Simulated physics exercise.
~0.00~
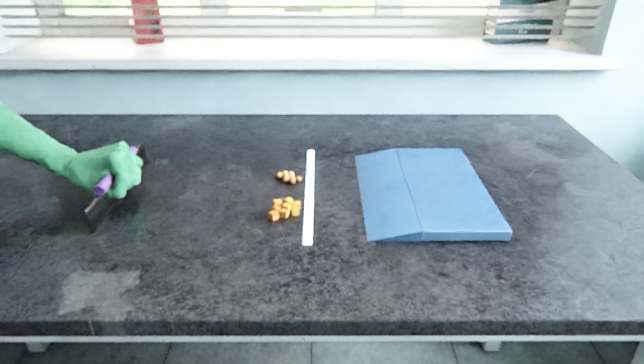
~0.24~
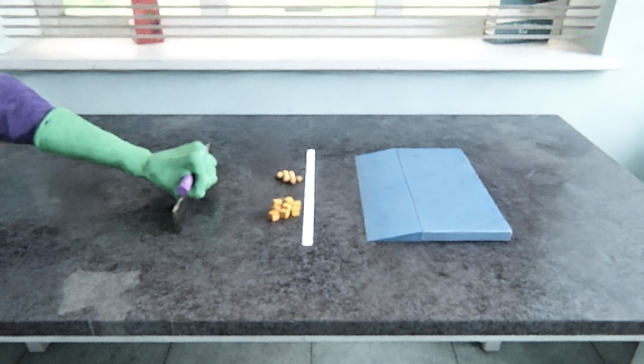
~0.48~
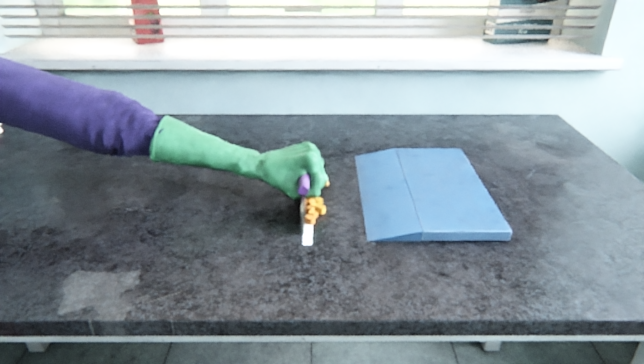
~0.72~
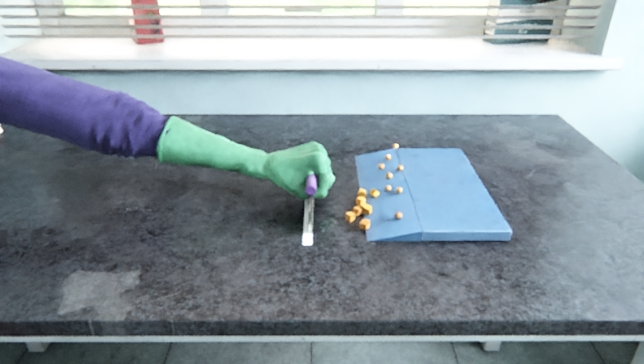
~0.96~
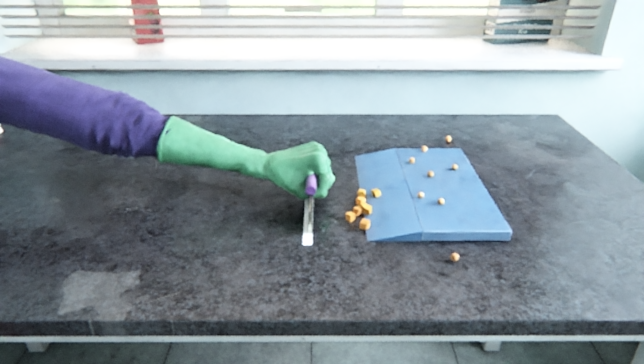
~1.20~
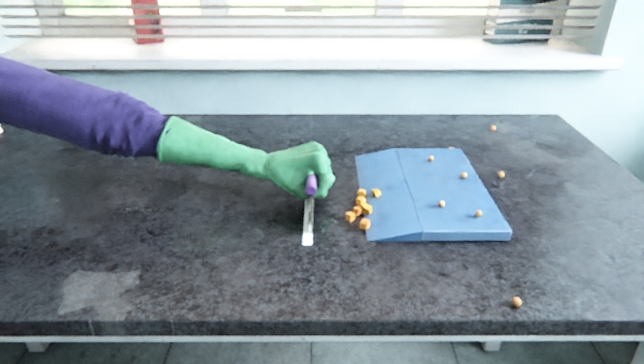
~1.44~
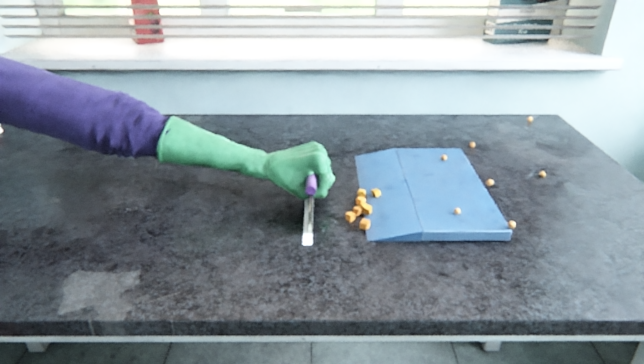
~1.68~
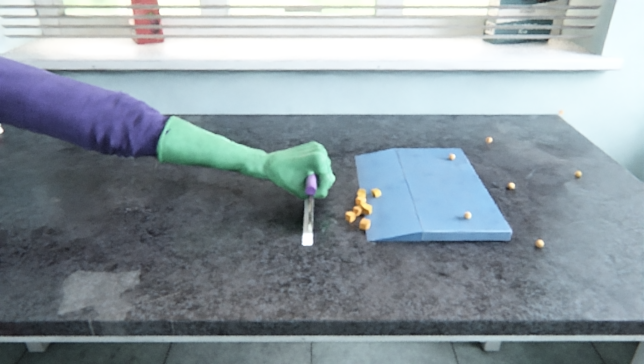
At the start, a green-gloved hand holds a scraper at the left of a dark table, with two small heaps of orange bits beside a strip of white tape and a blue ramp and slab to the right. The hand sweeps the scraper rightward, pushing the heaps to the tape, where it stops. The bits carry on toward the ramp. The front batch mostly halts at the foot of the ramp, with a few pieces on its lower edge. The back batch scatters up and over the top, and ends with some pieces on the slab and others on the table beyond.
